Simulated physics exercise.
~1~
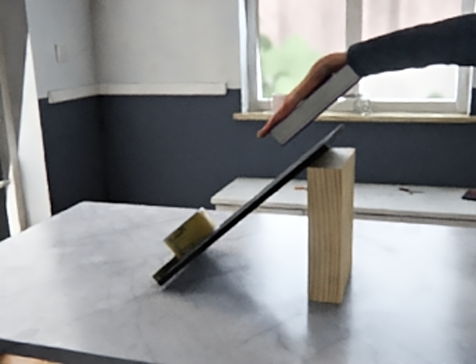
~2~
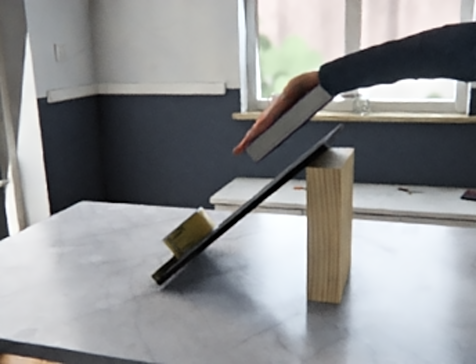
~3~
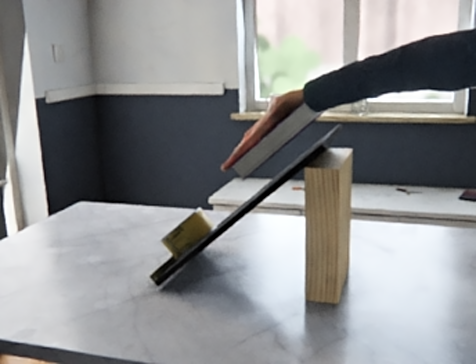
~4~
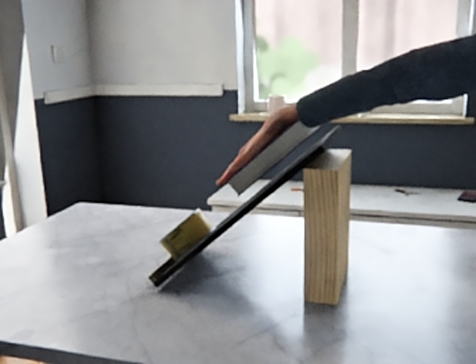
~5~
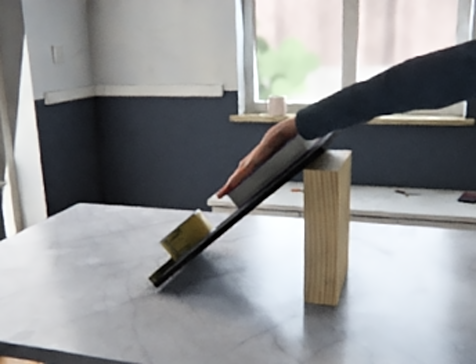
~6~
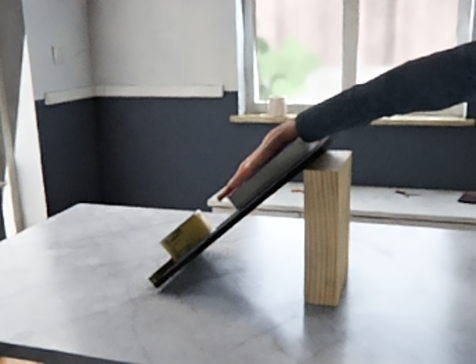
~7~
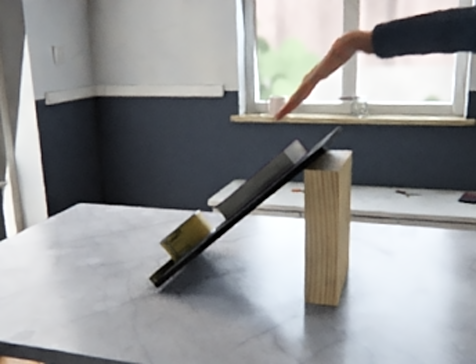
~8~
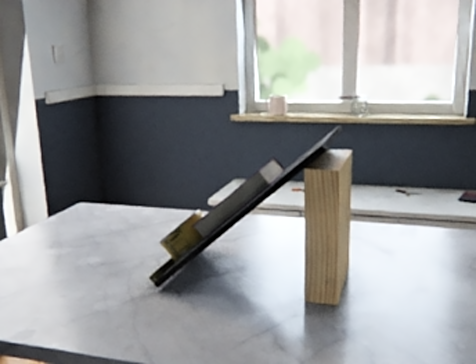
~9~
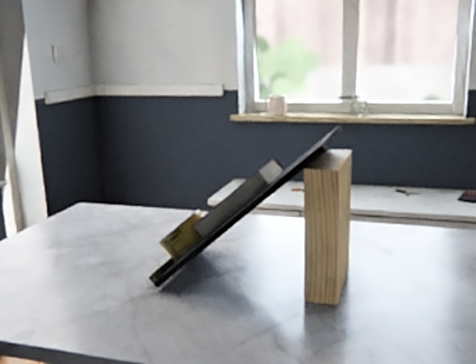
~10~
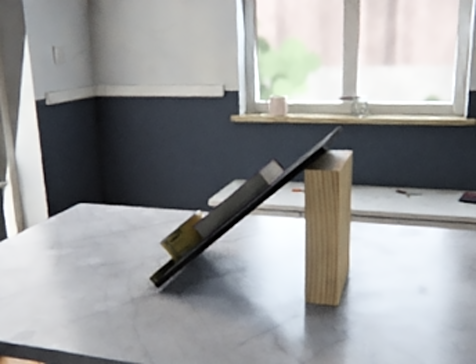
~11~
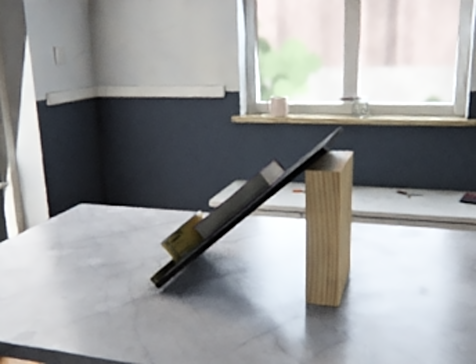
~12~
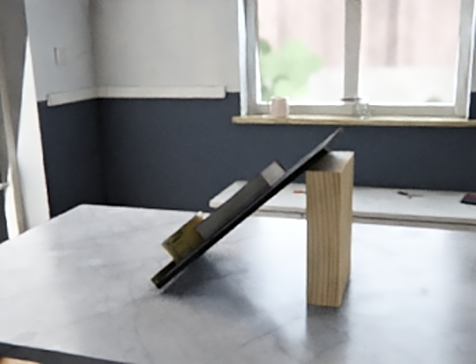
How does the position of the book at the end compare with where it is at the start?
At the start the book is held in a hand above the upper part of the sloping board. By the end it is lower and further left, resting on the board beside the yellow tub.
